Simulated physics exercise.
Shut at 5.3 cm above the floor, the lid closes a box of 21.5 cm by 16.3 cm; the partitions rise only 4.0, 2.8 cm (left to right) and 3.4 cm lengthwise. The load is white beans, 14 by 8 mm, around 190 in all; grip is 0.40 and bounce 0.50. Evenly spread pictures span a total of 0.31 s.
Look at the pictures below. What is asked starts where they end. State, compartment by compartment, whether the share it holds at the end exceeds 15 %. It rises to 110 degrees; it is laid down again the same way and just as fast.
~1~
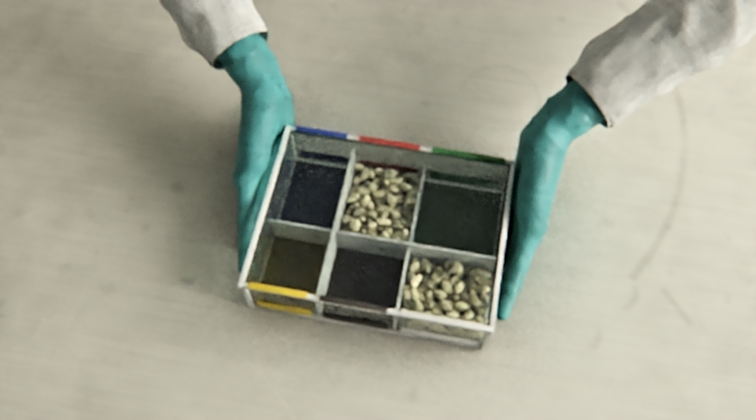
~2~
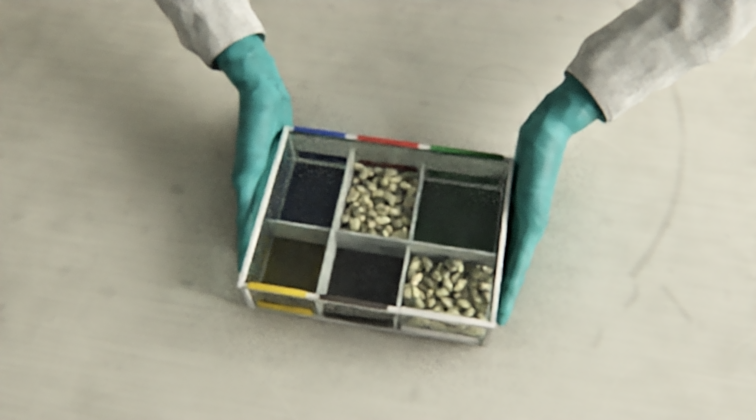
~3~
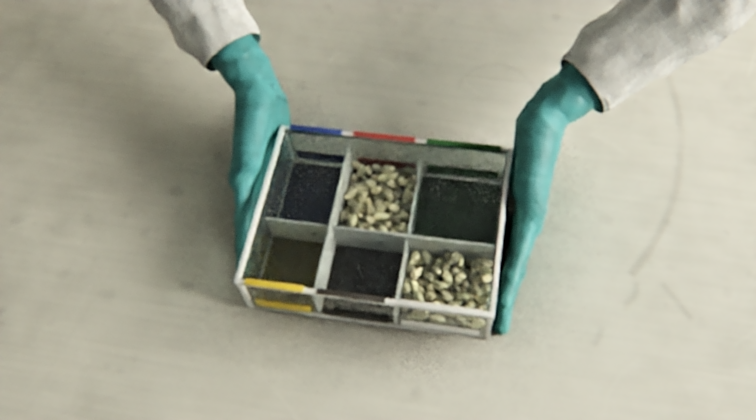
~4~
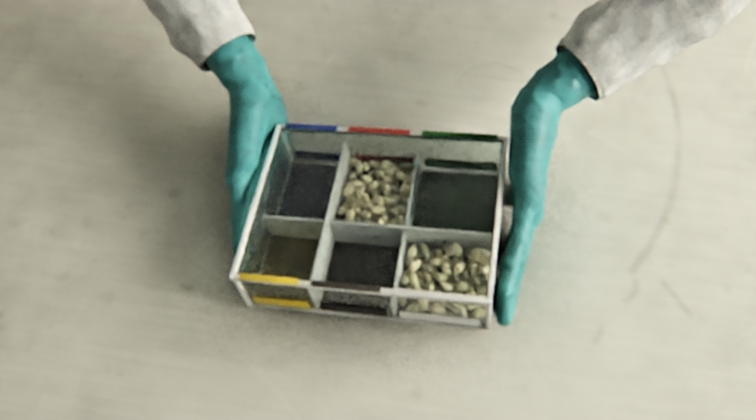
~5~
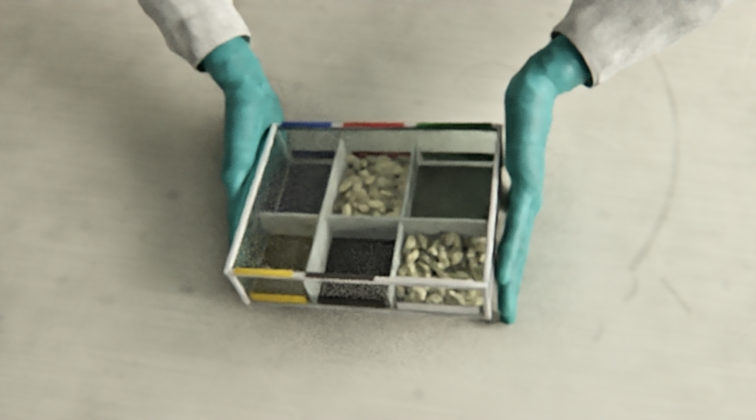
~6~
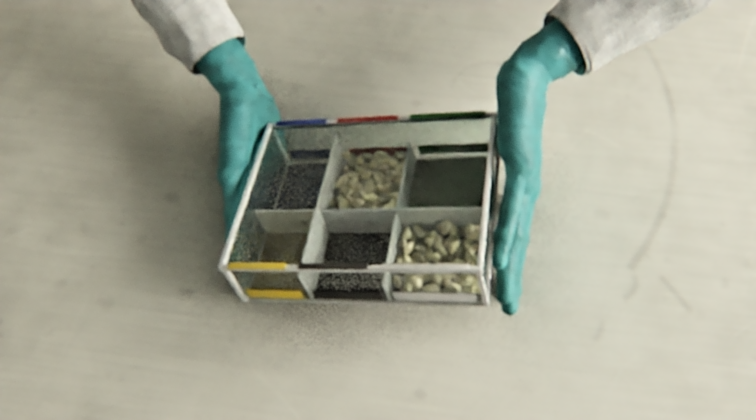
Red compartment: Exceeds; blue compartment: Exceeds; green compartment: Does not exceed; yellow compartment: Does not exceed; white compartment: Does not exceed; black compartment: Does not exceed.
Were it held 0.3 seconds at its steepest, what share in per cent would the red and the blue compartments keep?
Then, in per cent: Red 75, blue 25.
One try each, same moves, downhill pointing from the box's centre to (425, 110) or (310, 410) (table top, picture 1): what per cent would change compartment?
Estimate: Some 45 % and some 60 % respectively.
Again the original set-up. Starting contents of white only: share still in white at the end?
Around 0 per cent of it.
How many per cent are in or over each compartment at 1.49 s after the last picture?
It splits as red 65, blue 20, green 0, yellow 0, white 10 and black 5 percent.
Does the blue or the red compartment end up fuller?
Red compartment.
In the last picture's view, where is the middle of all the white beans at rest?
Centre at rest: Approx. (355, 196) px.
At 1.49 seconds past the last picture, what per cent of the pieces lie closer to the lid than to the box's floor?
60 per cent, give or take.
Then, 1.49 s after the last picture, tilt 110 degrees; red 65 %, blue 20 %, white 10 %, black 5 %.
Then, 2.48 s after the last picture, tilt 50 degrees; red 70 %, blue 30 %.
Then, 3.45 s after the last picture, tilt 0 degrees; red 70 %, blue 30 %.
In the end, red 70 %, blue 30 %, green 0 %, yellow 0 %, white 0 %, black 0 %.
